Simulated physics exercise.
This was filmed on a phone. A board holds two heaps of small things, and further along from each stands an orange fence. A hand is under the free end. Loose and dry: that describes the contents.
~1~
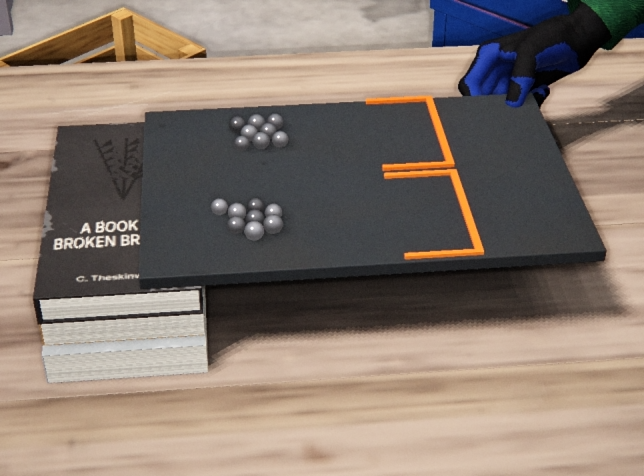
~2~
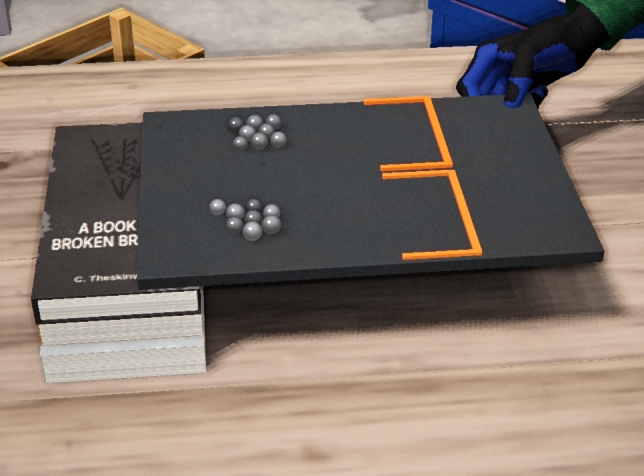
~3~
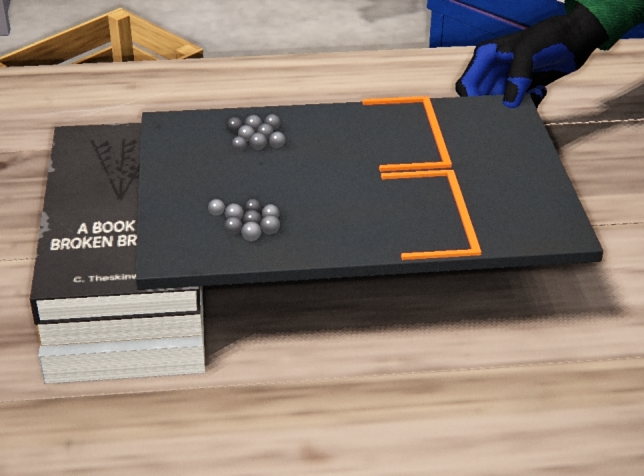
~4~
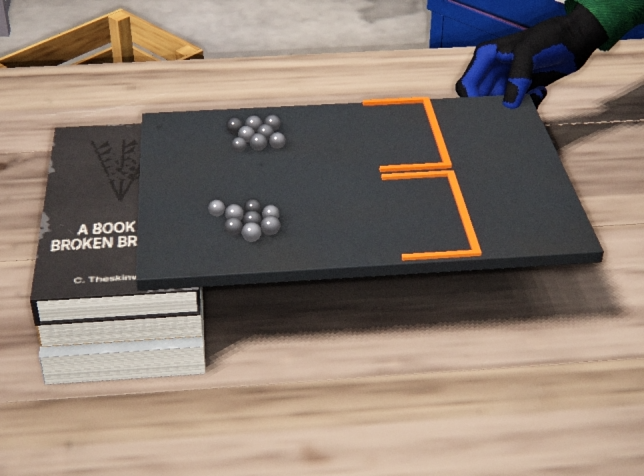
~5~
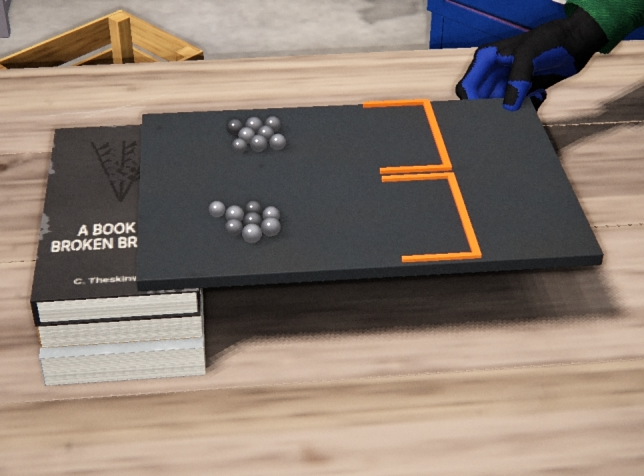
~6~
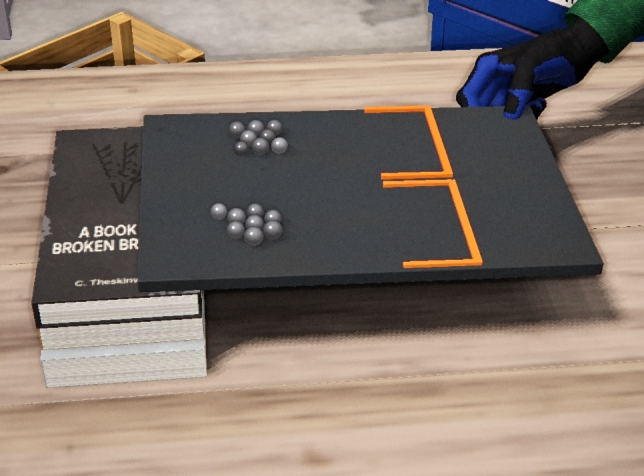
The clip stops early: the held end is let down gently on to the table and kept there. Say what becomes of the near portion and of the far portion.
Outcome - near portion beyond bar, far portion beyond bar.
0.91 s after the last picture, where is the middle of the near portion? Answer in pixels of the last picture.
The centre sits around (537, 275).
Then, 0.25 s after the last picture, board sloping at 7°; near portion on its way down; far portion on its way down.
Then, 0.57 s after the last picture, board sloping at 13°; near portion on its way down; far portion on its way down.
Then, 0.91 s after the last picture, board resting at 15°; near portion all past its bar; far portion most past its bar.
By the end, board resting at 15°; near portion all past its bar; far portion most past its bar.
